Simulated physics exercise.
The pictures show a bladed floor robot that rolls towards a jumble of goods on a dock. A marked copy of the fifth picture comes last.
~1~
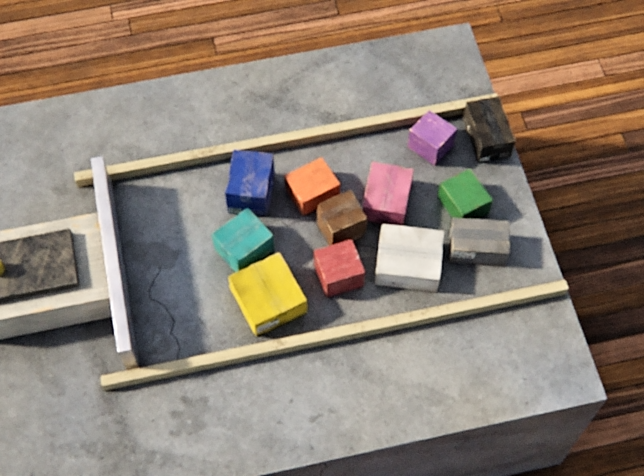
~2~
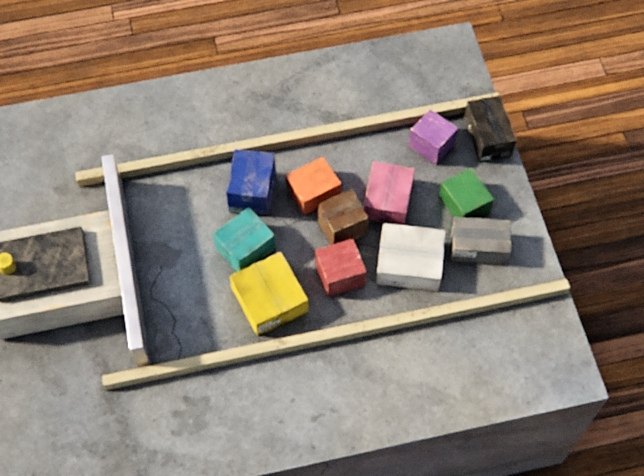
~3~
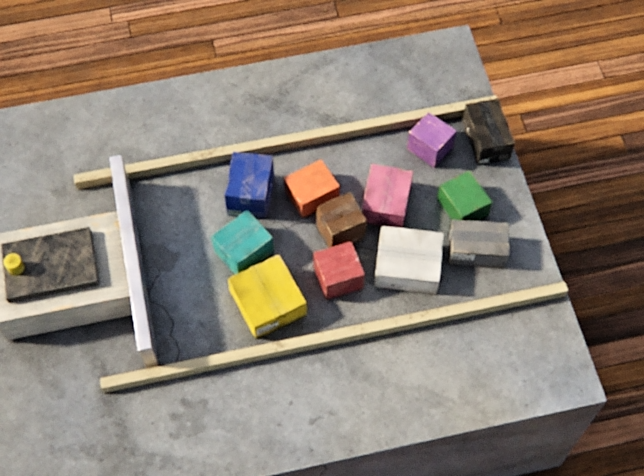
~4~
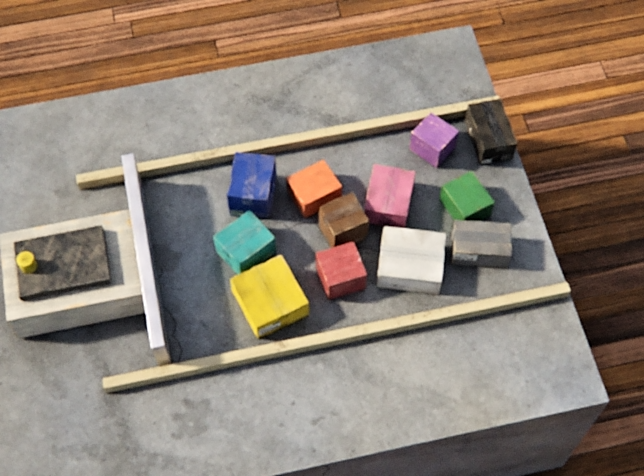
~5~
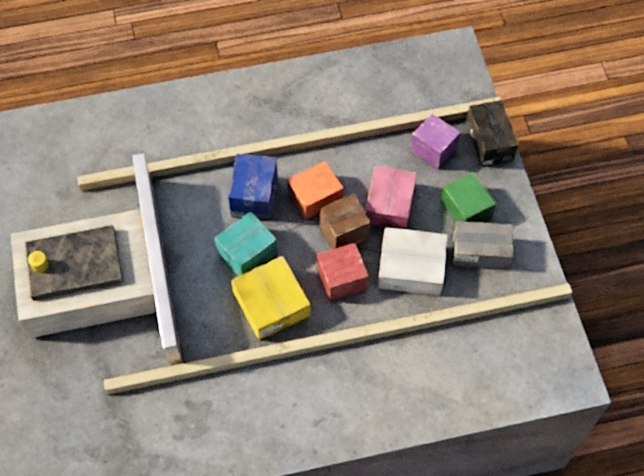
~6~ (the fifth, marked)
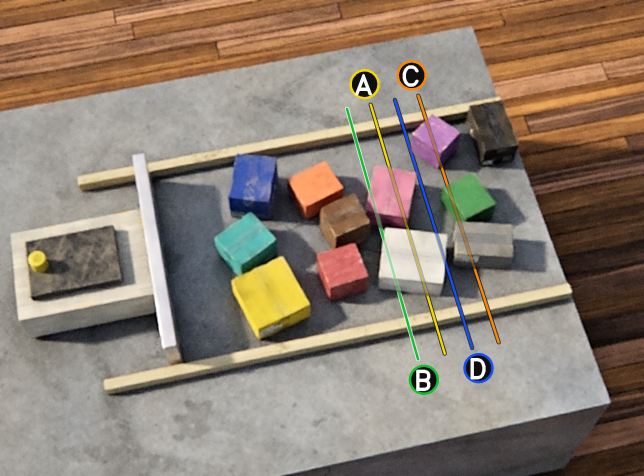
The video shows a bladed floor robot rolling slowly to the right between two pale rails on a grey dock, its blade moving a short way towards a jumble of colourful boxes, which stay still.
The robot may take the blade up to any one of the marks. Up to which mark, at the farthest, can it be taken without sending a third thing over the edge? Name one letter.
The farthest such stop is A.
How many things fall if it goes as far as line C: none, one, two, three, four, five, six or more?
By then, five.
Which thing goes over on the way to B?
The grey parcel.
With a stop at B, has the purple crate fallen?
No.
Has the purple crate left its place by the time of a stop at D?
Yes.
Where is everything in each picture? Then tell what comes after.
Grey parcel (479, 242); orange crate (312, 187); turquoise box (243, 243), in the first picture.
Robot (48, 262); white parcel (411, 257), in the second picture.
Robot (56, 262); green crate (464, 200), in the third picture.
Robot (69, 260); blue box (253, 186), in the fourth picture.
Robot (80, 260); black box (492, 133); brown parcel (345, 225); red crate (343, 272), in the fifth picture.
On the copy, A at (405, 221); B at (380, 226); C at (456, 211); D at (431, 216).
On A. First, robot (173, 242); blue box (262, 185); yellow parcel (293, 294).
Then, robot (266, 223); grey parcel (534, 233); green crate (481, 200).
Finally, robot (333, 210); grey parcel over the edge; green crate over the edge; two fallen.
By contrast, B is within the limit but short; C drops five; D drops four.
